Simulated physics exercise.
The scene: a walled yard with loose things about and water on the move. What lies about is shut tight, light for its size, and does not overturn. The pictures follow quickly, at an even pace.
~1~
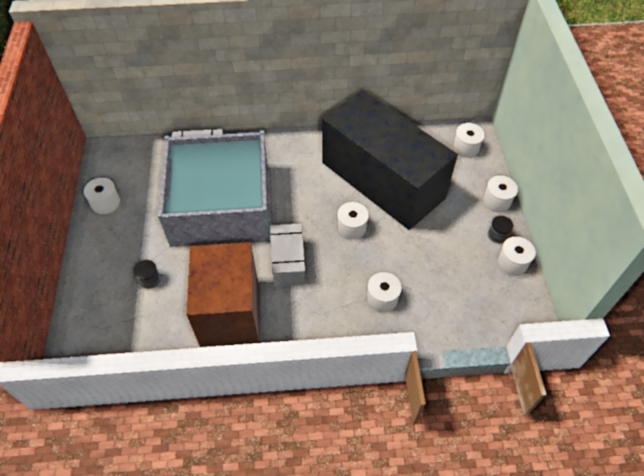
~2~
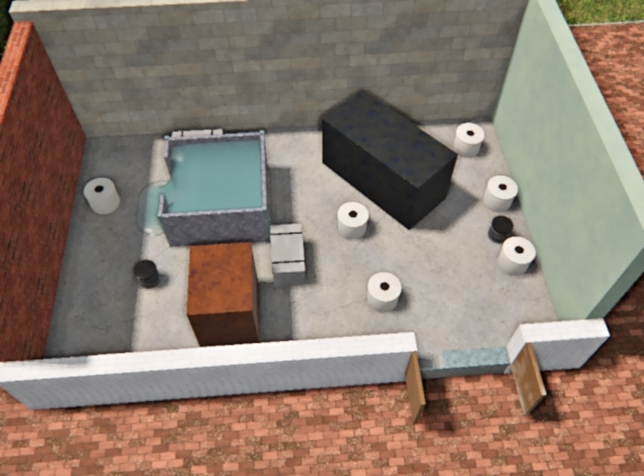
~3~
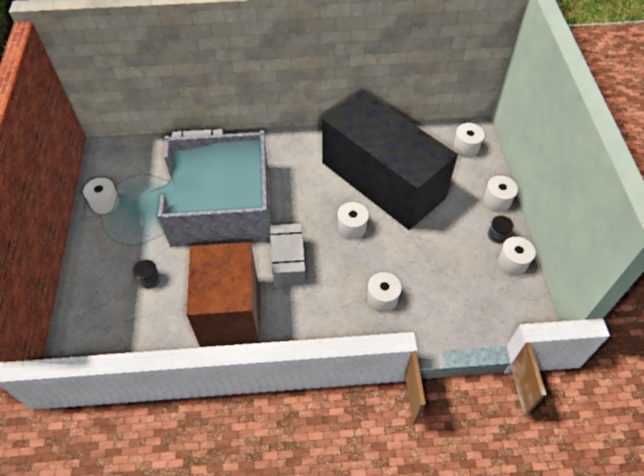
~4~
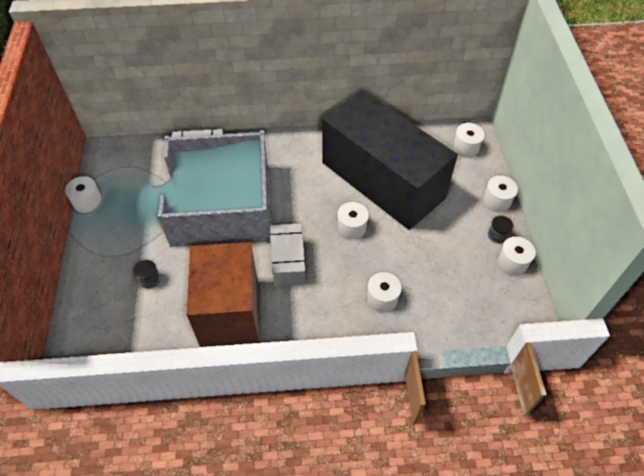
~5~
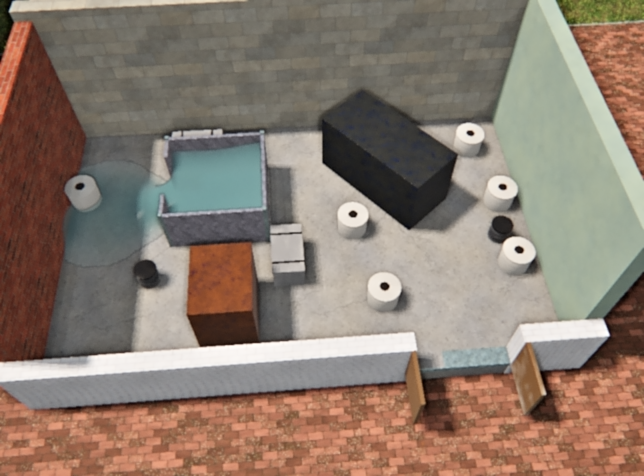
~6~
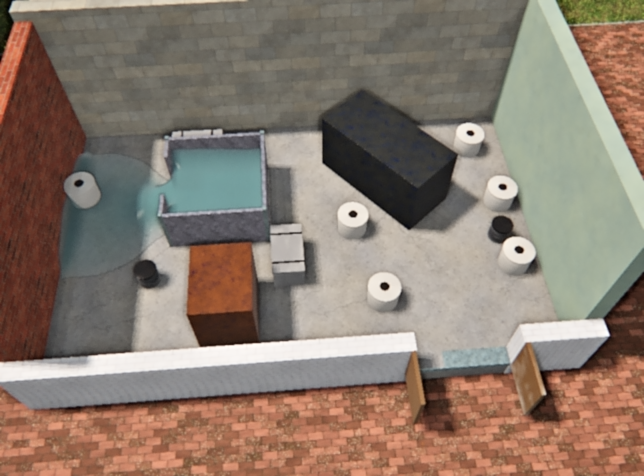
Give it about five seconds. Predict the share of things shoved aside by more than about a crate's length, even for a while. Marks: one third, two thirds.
Share: Not even a third.
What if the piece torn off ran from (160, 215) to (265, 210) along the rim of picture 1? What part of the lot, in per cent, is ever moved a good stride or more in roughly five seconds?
I make it 60 per cent.
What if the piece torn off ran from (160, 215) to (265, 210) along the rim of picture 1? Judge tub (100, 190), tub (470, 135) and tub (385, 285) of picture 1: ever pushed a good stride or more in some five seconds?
One after the other: That far or more, short of that, yes.
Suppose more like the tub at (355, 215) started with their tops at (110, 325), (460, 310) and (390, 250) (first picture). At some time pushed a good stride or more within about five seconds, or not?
In that order: Yes, never so far, under that.
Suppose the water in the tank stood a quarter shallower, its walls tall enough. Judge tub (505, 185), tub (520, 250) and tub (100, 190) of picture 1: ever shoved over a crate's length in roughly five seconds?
One after the other: Under that, not that far, swept aside.
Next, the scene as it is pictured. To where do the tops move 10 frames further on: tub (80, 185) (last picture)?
Roughly at (144, 124).
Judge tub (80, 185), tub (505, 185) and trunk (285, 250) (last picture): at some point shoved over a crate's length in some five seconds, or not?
As listed: Moved that far, short of that, no.
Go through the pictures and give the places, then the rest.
A tub at (99, 189), on the bottom; a tub at (519, 250), on the bottom; 0 of 10 have shifted, in the first frame.
A tub at (99, 189), on the bottom; a tub at (519, 250), on the bottom; 0 of 10 have shifted, in the second frame.
A tub at (98, 189), on the bottom; a tub at (519, 250), on the bottom; 0 of 10 have shifted, in the third frame.
A tub at (80, 188) rests on the ground, close to its start; a tub at (519, 250), on the bottom; 1 of 10 have shifted, in the fourth frame.
A tub at (80, 187) rests on the ground, close to its start; a tub at (519, 250) rests on the ground; 1 of 10 have shifted, in the fifth frame.
A tub at (79, 183), afloat, close to its start; a tub at (519, 250), on the bottom; 1 of 10 have shifted, in the sixth frame.
A moment on, 0 of 10 are well off their spots; 1 afloat.
Next, 1 of 10 are well off their spots; 1 afloat.
Later, 2 of 10 are well off their spots; 2 afloat.
In the end, 2 of 10 are well off their spots, and 2 have been at some point; 2 afloat.
